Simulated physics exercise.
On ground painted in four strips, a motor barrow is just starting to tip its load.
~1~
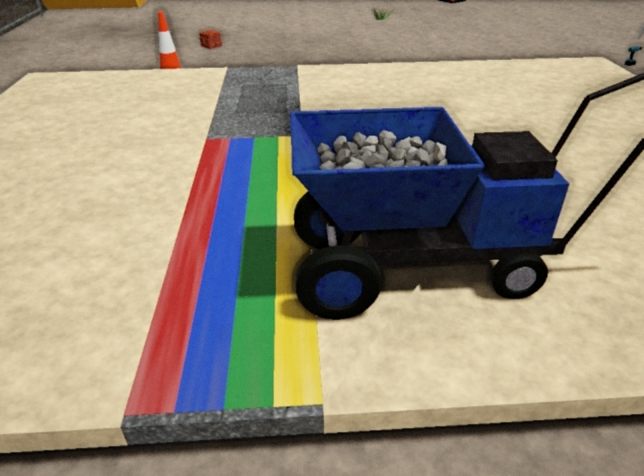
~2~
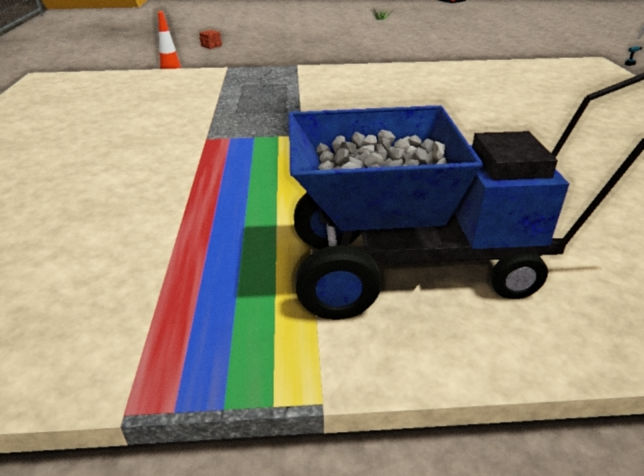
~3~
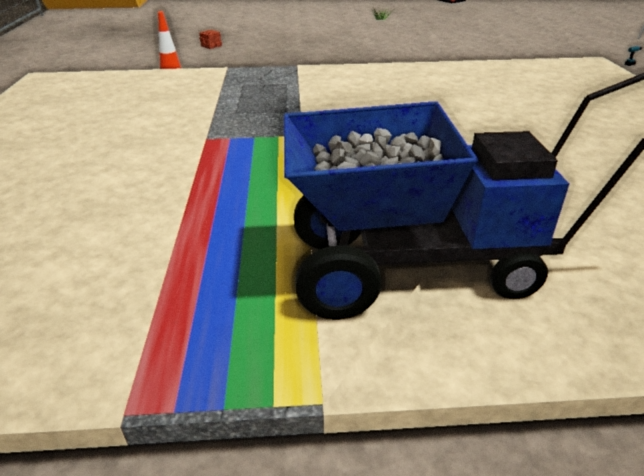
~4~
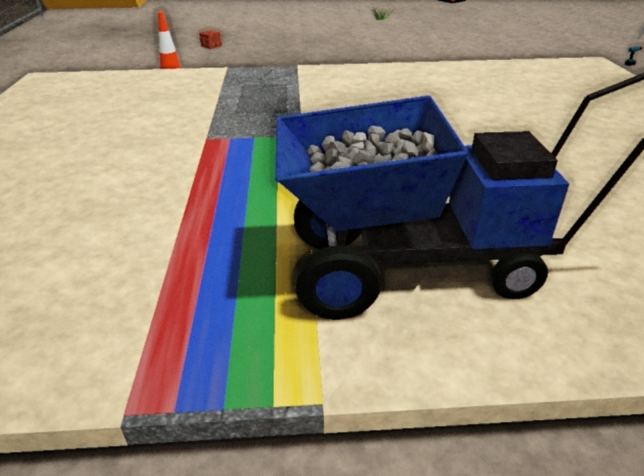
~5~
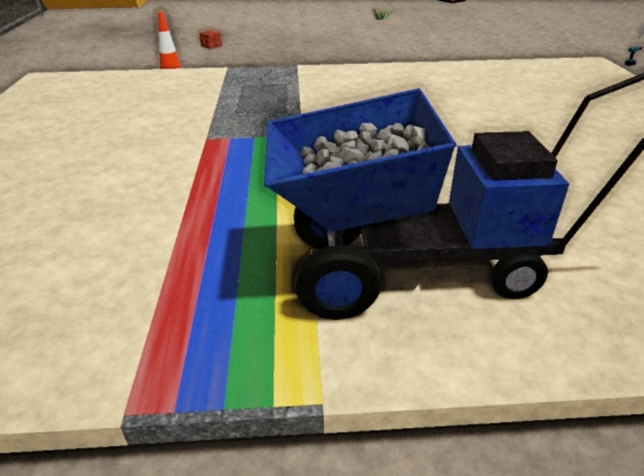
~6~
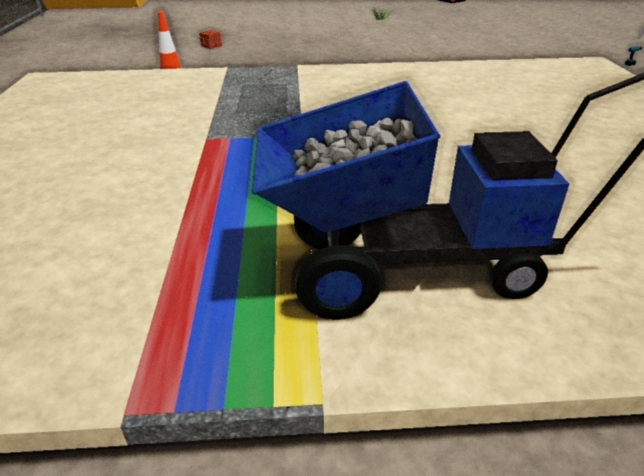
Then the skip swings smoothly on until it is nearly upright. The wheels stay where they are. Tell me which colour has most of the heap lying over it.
Most of the heap lies over red.
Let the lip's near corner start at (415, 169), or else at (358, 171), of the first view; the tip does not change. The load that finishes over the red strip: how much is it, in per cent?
The first stop gives 0 per cent; the second gives 10 per cent.
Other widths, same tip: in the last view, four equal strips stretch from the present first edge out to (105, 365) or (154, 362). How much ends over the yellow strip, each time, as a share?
Near 0 and 0 in a hundred.
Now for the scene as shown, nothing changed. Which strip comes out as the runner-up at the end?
That would be the blue one, in second.
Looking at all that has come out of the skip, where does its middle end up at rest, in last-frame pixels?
Near (181, 281).
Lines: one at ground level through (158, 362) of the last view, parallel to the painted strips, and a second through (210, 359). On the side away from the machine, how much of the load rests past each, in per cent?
In order: Near 30 %, then 70 %.
Soon after the last picture, skip tipped steeply; all in the skip.
A little later, skip tipped right over; nearly all in the skip; a stray few over the blue strip; a small part over the red strip.
Later still, skip tipped right over; about half in the skip; a small part over the blue strip; about a quarter over the red strip; a small part off the paint.
By the end, skip tipped right over; about a third in the skip; none over the yellow strip; none over the green strip; a small part over the blue strip; about a third over the red strip; about a quarter off the paint.
